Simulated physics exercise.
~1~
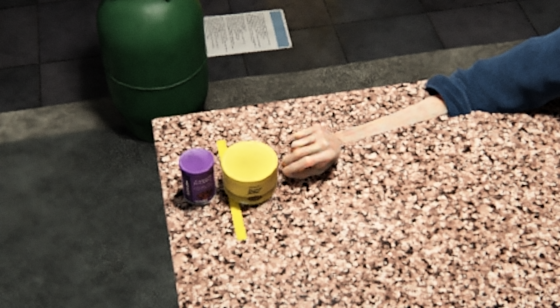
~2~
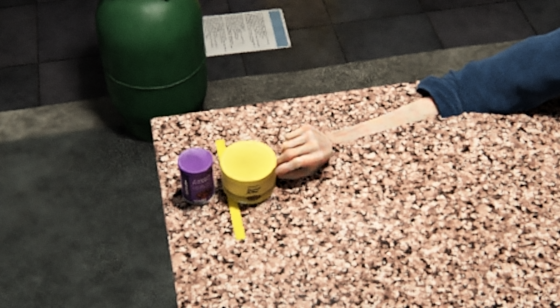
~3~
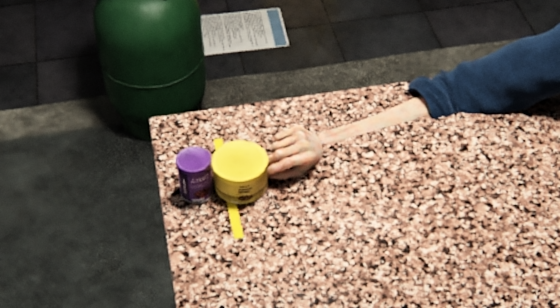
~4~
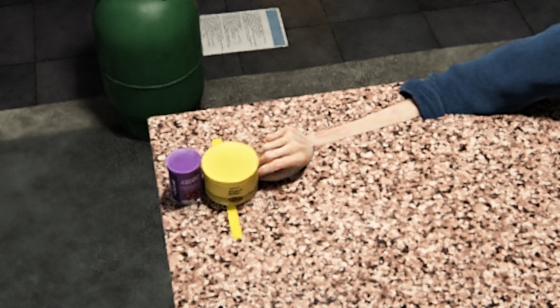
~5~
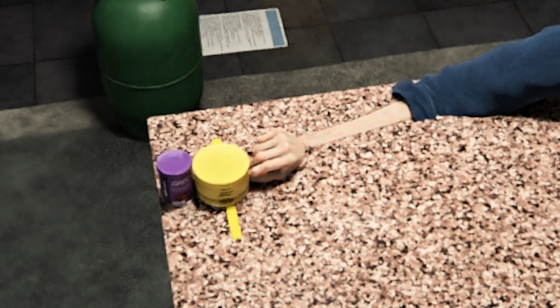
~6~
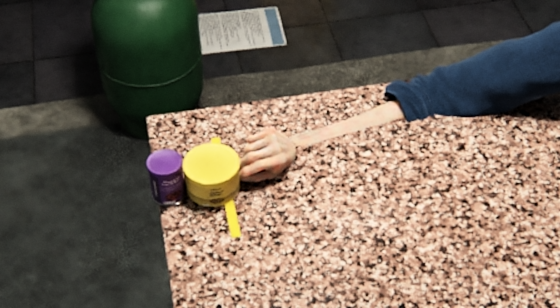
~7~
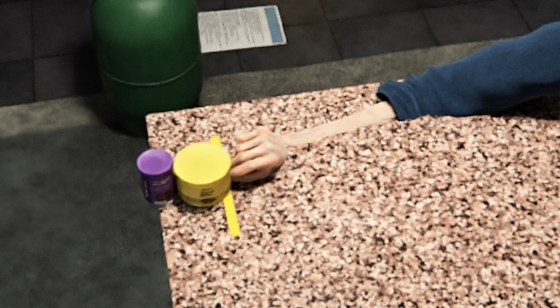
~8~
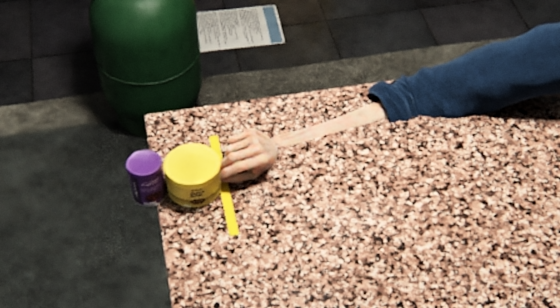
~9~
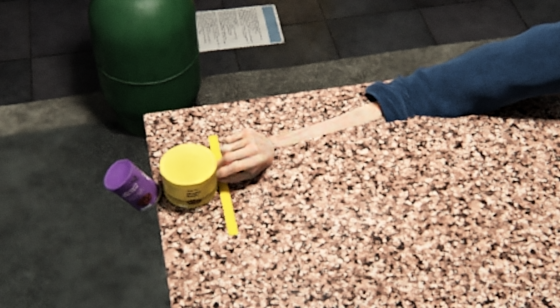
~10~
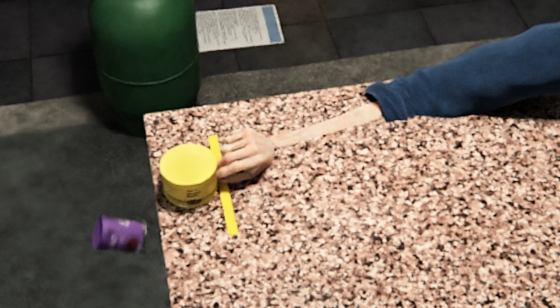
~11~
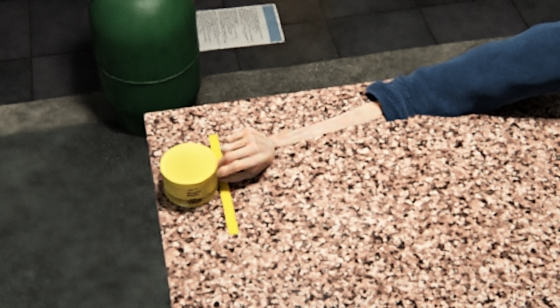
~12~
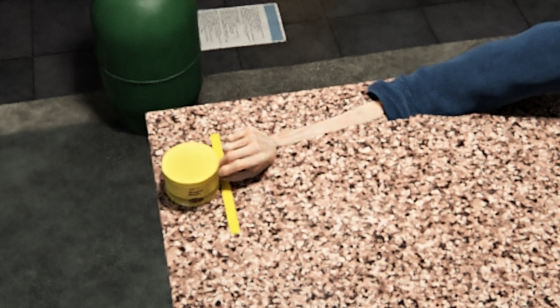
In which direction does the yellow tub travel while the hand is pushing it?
The yellow tub moves to the left, toward the table's left edge.
